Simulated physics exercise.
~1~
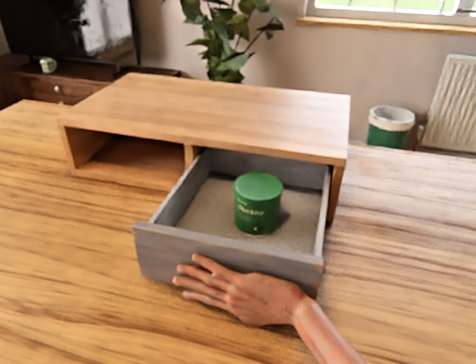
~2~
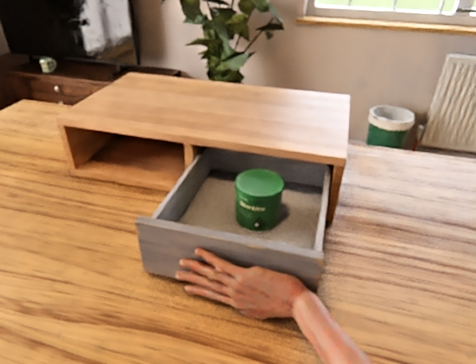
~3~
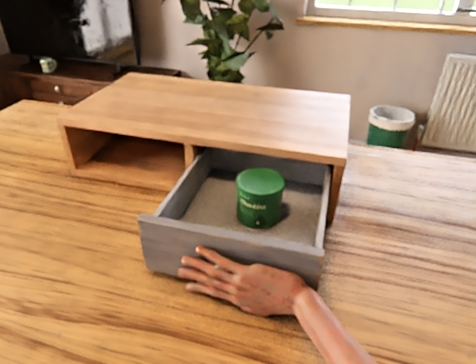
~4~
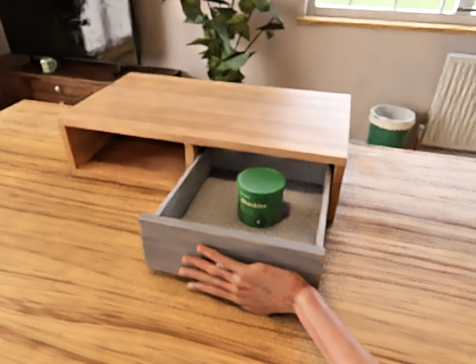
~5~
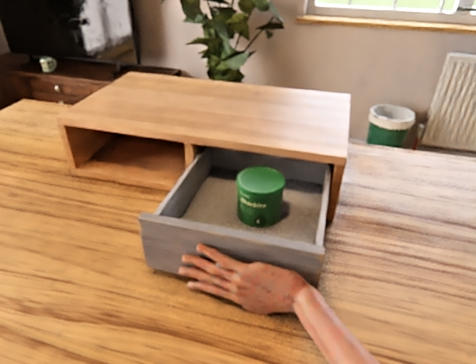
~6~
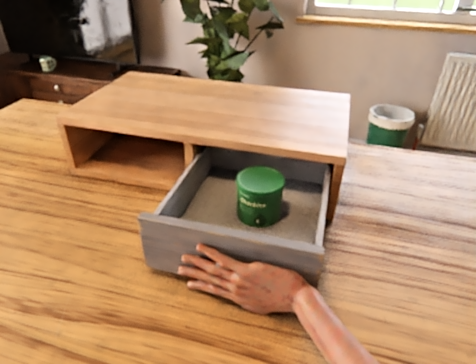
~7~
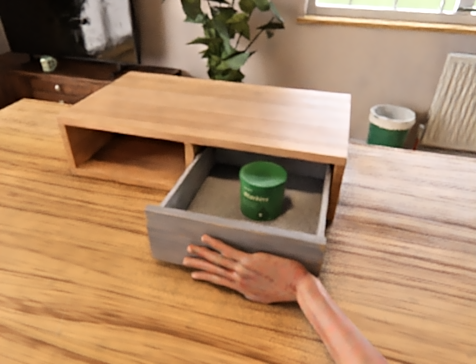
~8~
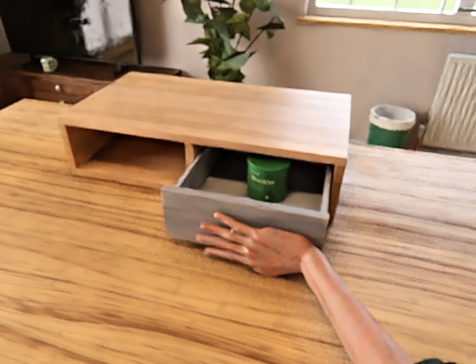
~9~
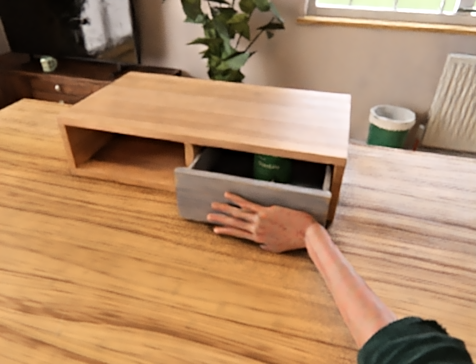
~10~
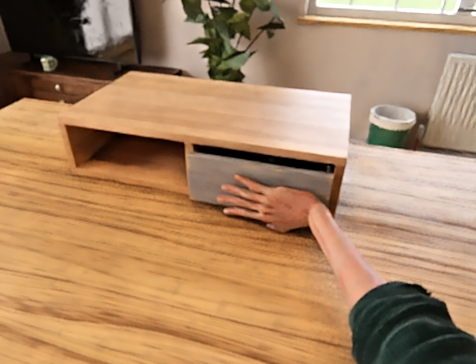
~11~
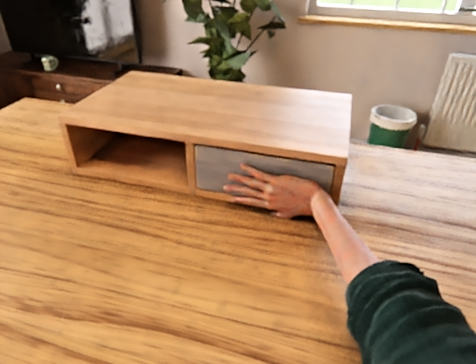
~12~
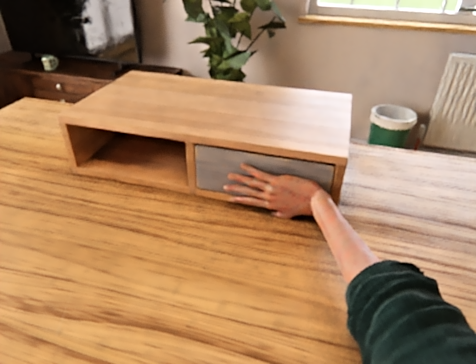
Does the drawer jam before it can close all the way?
No, it slides all the way in and ends with its front flush with the wooden unit.
A grey drawer holding a green lidded pot stands open from a low wooden unit on a wooden table, with a hand resting against its front. For a while the drawer barely shifts while the fingers stay spread on the panel. Then the hand pushes it away from the viewer, and the drawer slides steadily inward, carrying the pot under the wooden top. A dark green sleeve comes into view as the arm reaches further. The gap narrows until the pot is out of sight, and the drawer ends fully shut, the hand still against it.
